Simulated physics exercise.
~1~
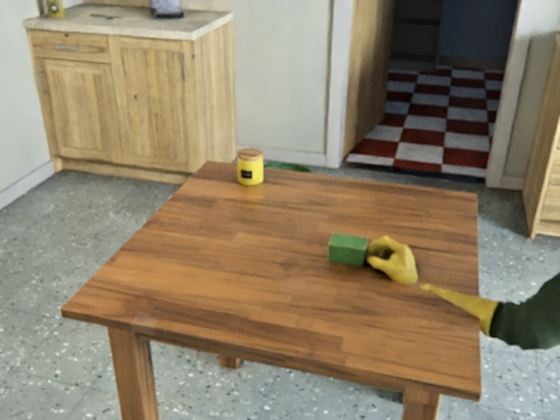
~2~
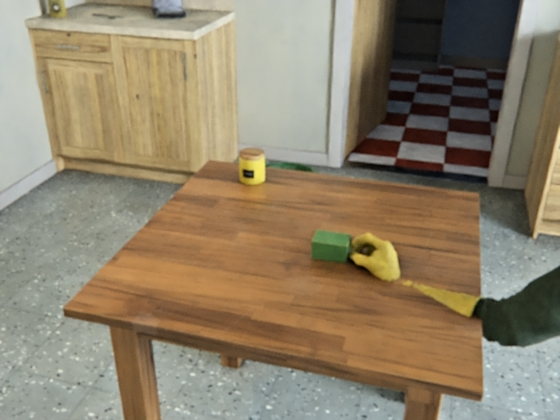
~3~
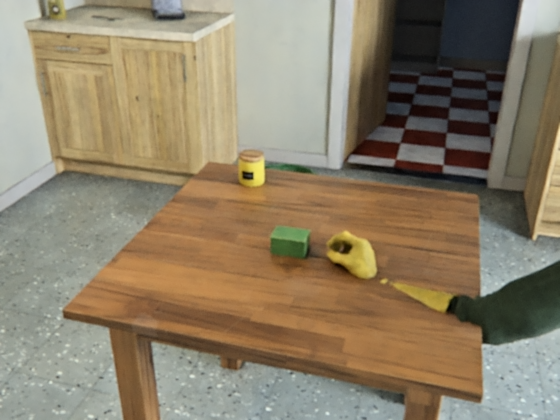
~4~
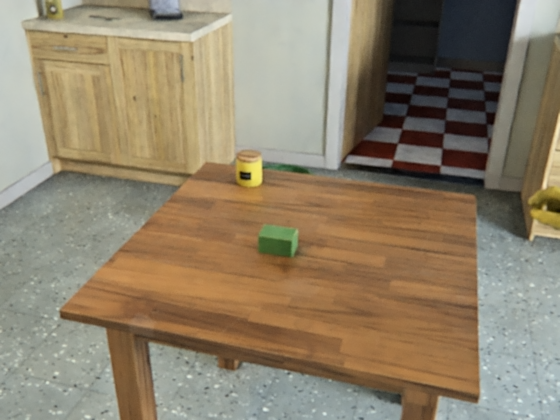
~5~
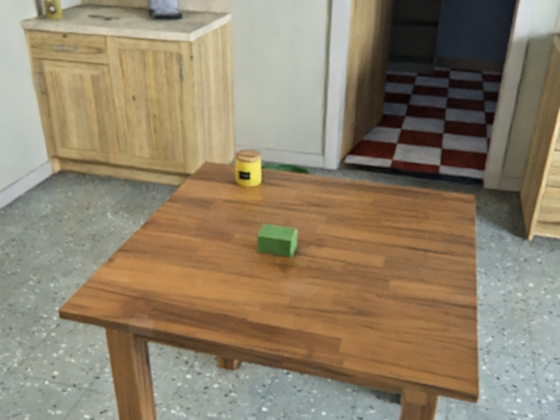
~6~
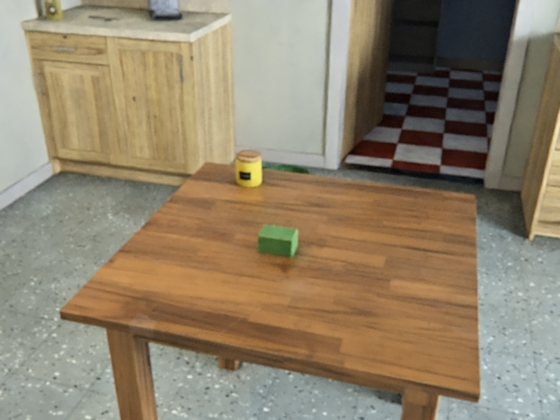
On a wooden table, a yellow-gloved hand pushes a green block left, then withdraws, leaving it there.
